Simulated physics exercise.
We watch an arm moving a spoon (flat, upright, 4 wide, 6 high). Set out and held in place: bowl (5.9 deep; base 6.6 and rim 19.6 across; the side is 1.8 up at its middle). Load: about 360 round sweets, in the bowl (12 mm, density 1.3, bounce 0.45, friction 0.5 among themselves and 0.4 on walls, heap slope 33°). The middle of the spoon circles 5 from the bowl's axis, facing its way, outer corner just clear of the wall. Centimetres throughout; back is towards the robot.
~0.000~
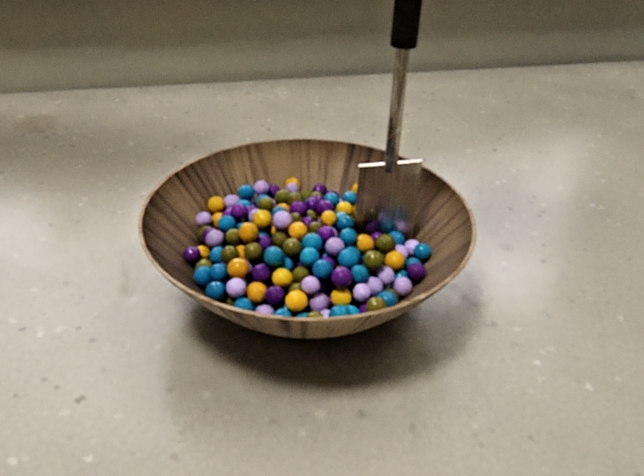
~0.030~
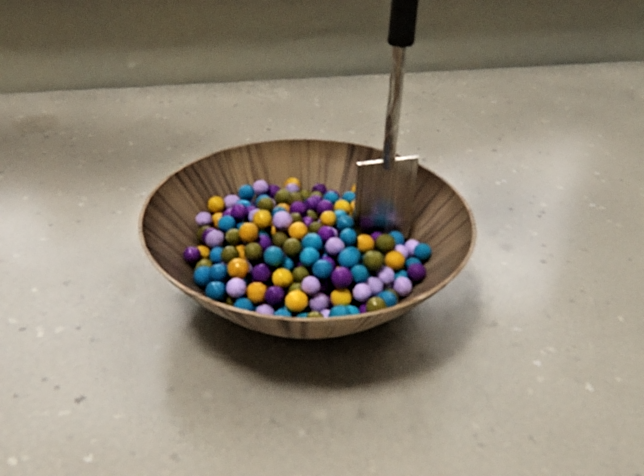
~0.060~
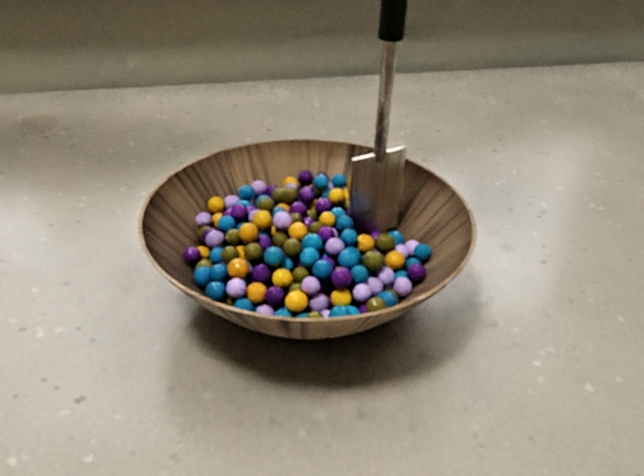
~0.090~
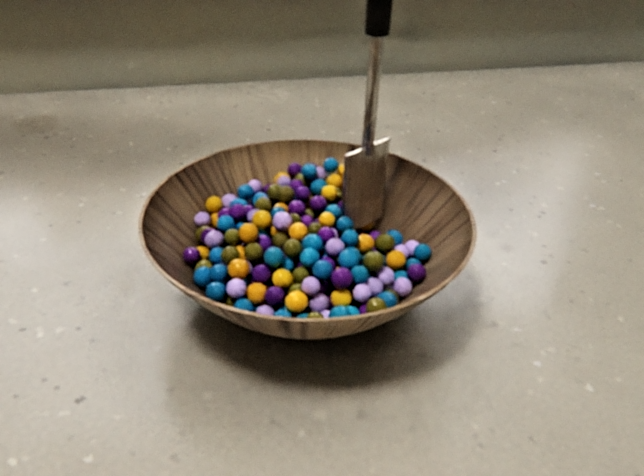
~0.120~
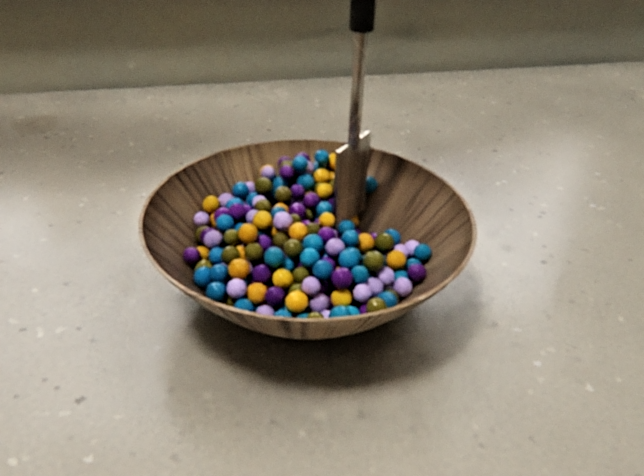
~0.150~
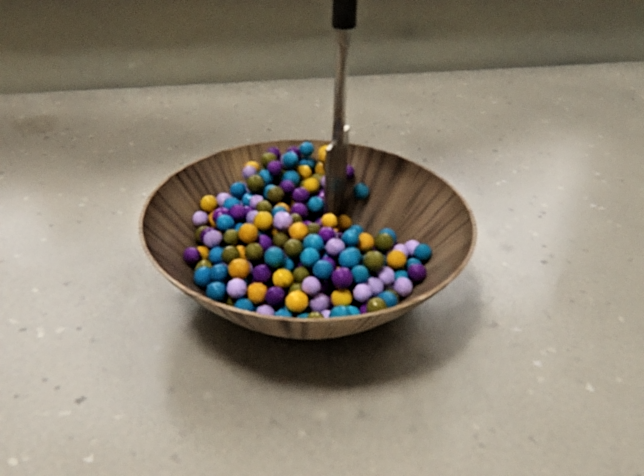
A metal spatula-like spoon with a black handle sweeps leftward through the back of a wooden bowl of colourful round sweets, turning edge-on as it pushes some up against the far side, while the bowl stays still.
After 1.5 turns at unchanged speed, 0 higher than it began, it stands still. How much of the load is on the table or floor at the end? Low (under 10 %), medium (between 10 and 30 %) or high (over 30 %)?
Answer: Medium; between 10 and 30 % of the round sweets finish on the table or floor.
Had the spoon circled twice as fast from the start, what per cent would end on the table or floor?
Then about 45 per cent.
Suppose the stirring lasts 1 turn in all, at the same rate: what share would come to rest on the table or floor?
It would be near 15 per cent.
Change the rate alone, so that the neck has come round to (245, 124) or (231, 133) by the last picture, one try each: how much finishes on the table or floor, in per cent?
Some 50 and 55 per cent.
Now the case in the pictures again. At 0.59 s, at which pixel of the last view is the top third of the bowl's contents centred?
Around (346, 276).
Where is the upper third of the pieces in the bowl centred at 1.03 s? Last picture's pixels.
Around (277, 183).
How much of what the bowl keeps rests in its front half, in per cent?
About 65 per cent.
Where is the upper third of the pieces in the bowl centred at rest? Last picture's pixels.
At about (263, 278).
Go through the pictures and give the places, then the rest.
The first frame shows spoon neck at (393, 140), 0° round; upper third of the load around (301, 238), from x 190 to 420, top at y 185; 355 in the bowl.
The second frame shows spoon neck at (391, 137), 5° round; upper third of the load around (301, 237), from x 190 to 425, top at y 185.
The third frame shows spoon neck at (382, 130), 17° round; upper third of the load around (306, 231), from x 190 to 425, top at y 180.
The fourth frame shows spoon neck at (370, 124), 30° round; upper third of the load around (297, 227), from x 190 to 420, top at y 165.
The fifth frame shows spoon neck at (355, 119), 43° round; upper third of the load around (296, 224), from x 190 to 425, top at y 155.
The sixth frame shows spoon neck at (339, 115), 56° round; upper third of the load around (291, 222), from x 190 to 425, top at y 150; 355 in the bowl.
After 0.59 s, 246° round, highest piece 8 above the table; 332 in the bowl, 22 on the table or floor, 1 in flight or on the tool.
After 1.03 s, 76° round, highest piece 9 above the table; 297 in the bowl, 51 on the table or floor, 7 in flight or on the tool.
After 1.45 s, 180° round, highest piece 7 above the table; 282 in the bowl, 72 on the table or floor, 1 in flight or on the tool.
After 2.15 s, 180° round, highest piece 7 above the table; 282 in the bowl, 73 on the table or floor.
At rest, 282 in the bowl, 73 on the table or floor. That is 21 % on the table or floor.
